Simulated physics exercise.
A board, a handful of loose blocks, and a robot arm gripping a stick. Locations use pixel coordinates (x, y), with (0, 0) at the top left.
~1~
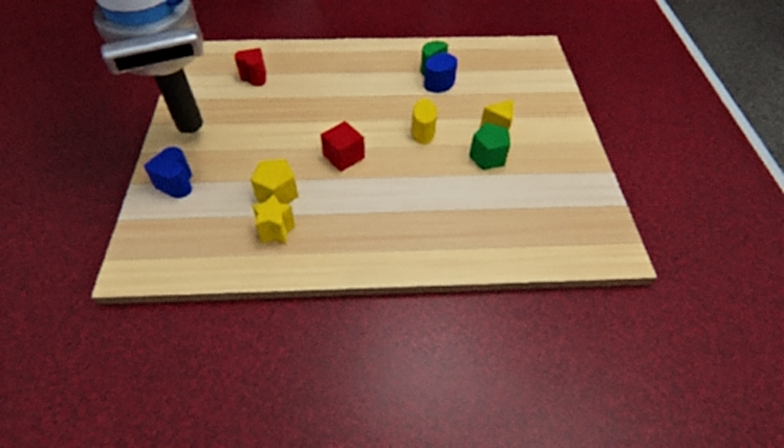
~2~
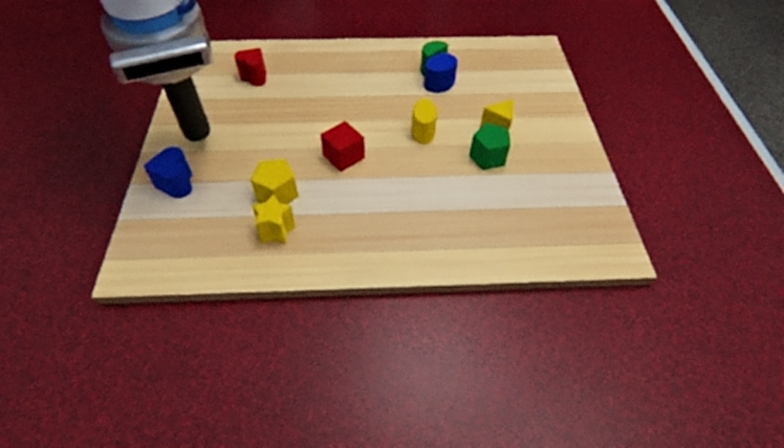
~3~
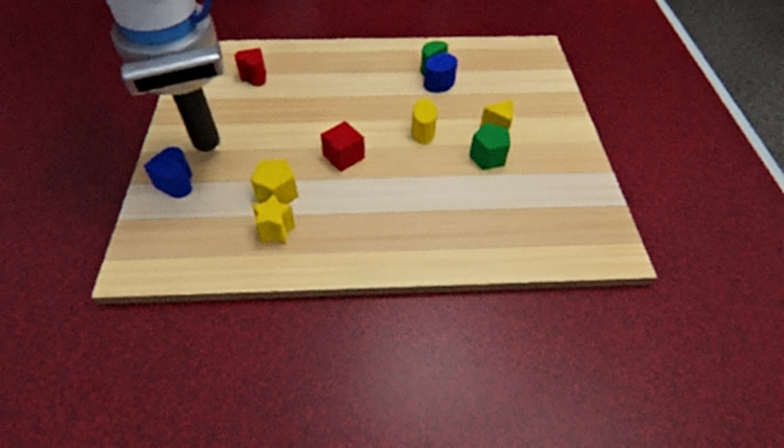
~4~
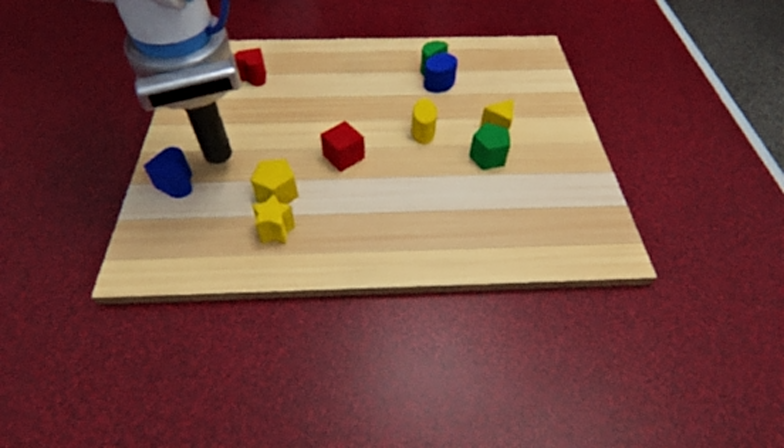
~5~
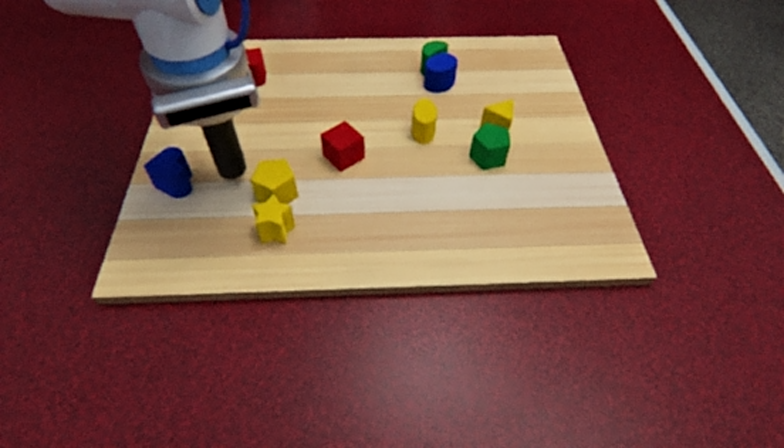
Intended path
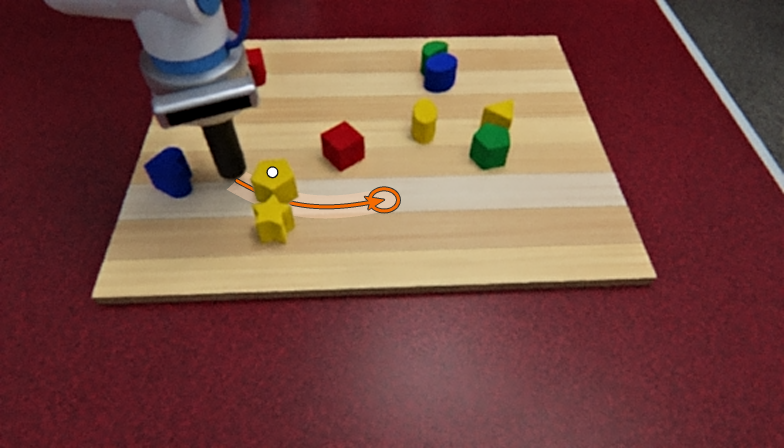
To begin with, a robot arm holds a dark stick above the left side of a wooden board scattered with red, blue, green and yellow blocks. The stick then moves steadily down and to the right, passing into the space between the blue block and the yellow five-sided block, while every block stays still.
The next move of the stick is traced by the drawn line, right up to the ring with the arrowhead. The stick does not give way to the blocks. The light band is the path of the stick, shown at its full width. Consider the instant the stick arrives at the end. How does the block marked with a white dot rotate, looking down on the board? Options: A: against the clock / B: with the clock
I choose B.
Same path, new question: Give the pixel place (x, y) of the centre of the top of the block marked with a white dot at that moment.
Most likely (410, 199).
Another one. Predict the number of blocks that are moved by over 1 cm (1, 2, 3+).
One.
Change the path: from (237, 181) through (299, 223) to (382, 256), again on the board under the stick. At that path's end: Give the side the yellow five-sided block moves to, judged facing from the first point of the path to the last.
Shifts left.
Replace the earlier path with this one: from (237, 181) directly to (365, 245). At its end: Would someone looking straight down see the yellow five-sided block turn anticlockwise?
Yes, it checks out.
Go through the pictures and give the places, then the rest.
In the first picture, stick tip at (190, 125); block tops, yellow star at (270, 210); yellow five-sided block at (272, 172).
In the second picture, stick at (198, 133); blocks unchanged.
In the third picture, stick at (207, 143); blocks unchanged.
In the fourth picture, stick at (219, 155); blocks unchanged.
In the fifth picture, stick at (233, 170); yellow star at (270, 210); yellow five-sided block at (272, 172).
Path on the board, from (237, 181) via (279, 200) and (331, 207), ending at (384, 200); the dot is on the yellow five-sided block.
On the path given first. One third of the way, stick at (277, 189); yellow five-sided block at (308, 183).
Two thirds of the way, stick at (330, 196); yellow five-sided block at (362, 193).
At the end, stick at (384, 189); yellow star in place; yellow five-sided block at (410, 199), turned 55° clockwise.
